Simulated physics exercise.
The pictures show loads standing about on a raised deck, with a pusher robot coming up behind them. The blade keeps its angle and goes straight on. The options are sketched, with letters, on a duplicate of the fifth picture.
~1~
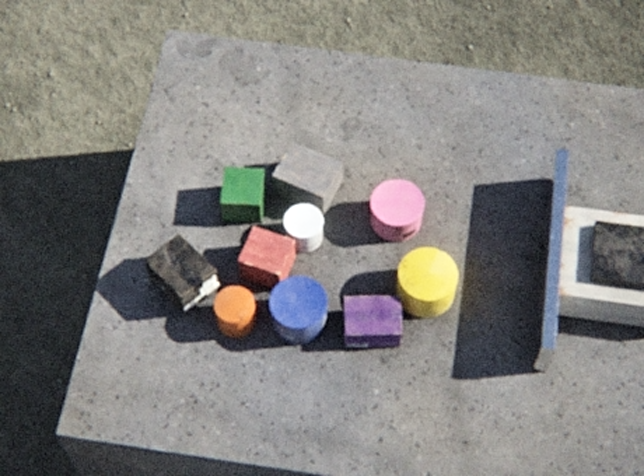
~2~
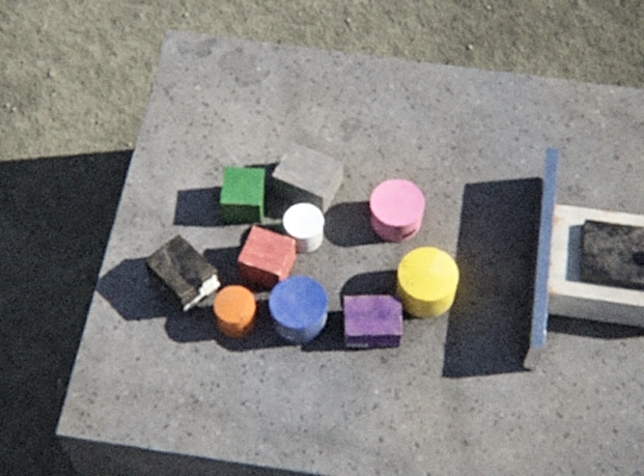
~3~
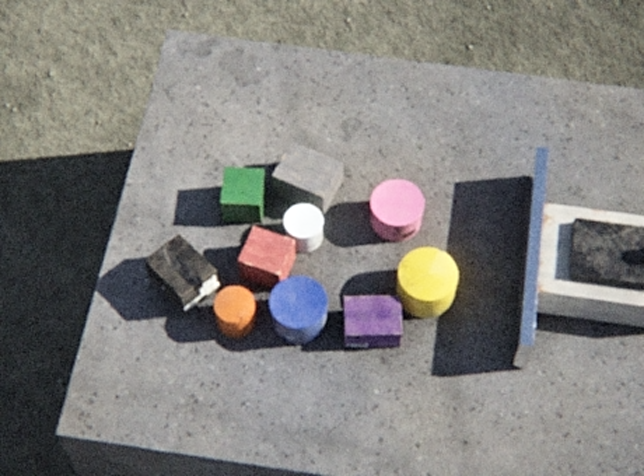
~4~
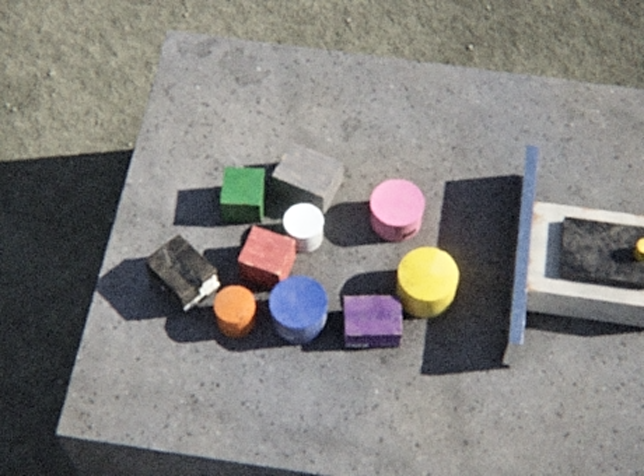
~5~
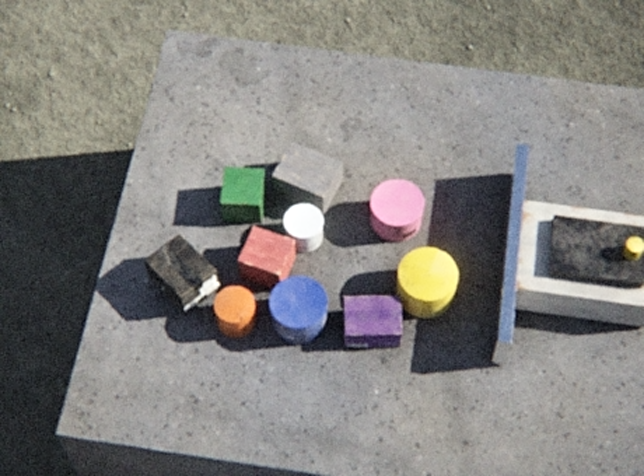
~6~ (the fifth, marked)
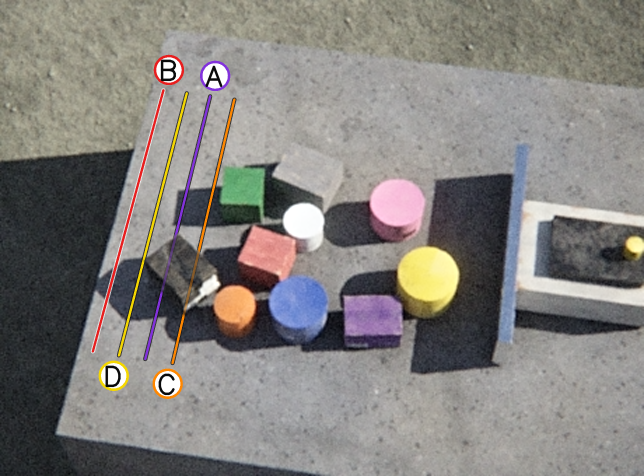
At first, a group of colourful blocks and cylinders stands on a grey slab, with a pale machine fronted by a blue upright plate at the right edge. The machine then moves slowly leftward, showing more of its body and a small yellow knob, while the loads stay still.
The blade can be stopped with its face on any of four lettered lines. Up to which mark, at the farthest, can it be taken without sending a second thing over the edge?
Up to line C.
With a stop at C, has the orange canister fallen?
No.
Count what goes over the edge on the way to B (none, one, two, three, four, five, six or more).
In all, six or more.
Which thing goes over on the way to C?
It is the black parcel.
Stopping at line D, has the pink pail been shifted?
Yes.
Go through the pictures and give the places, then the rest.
In the first frame, pink pail (396, 211); red crate (267, 259); yellow canister (426, 283).
In the second frame, robot (623, 253); grey crate (308, 178).
In the third frame, robot (611, 252); orange canister (235, 312).
In the fourth frame, robot (601, 250); black parcel (183, 275).
In the fifth frame, robot (591, 249); white pail (304, 228); pink pail (396, 211); red crate (267, 259).
On the marked copy, A at (180, 220); B at (130, 213); C at (205, 223); D at (155, 217).
Following C. Soon after the start, robot (477, 234); purple parcel (346, 324); blue pail (282, 309).
Later, robot (366, 219); black parcel (152, 264); orange canister (156, 324).
In the end, robot (280, 207); black parcel over the edge; red crate (118, 249); one fallen.
As for the rest, A drops five; B drops ten; D drops six.
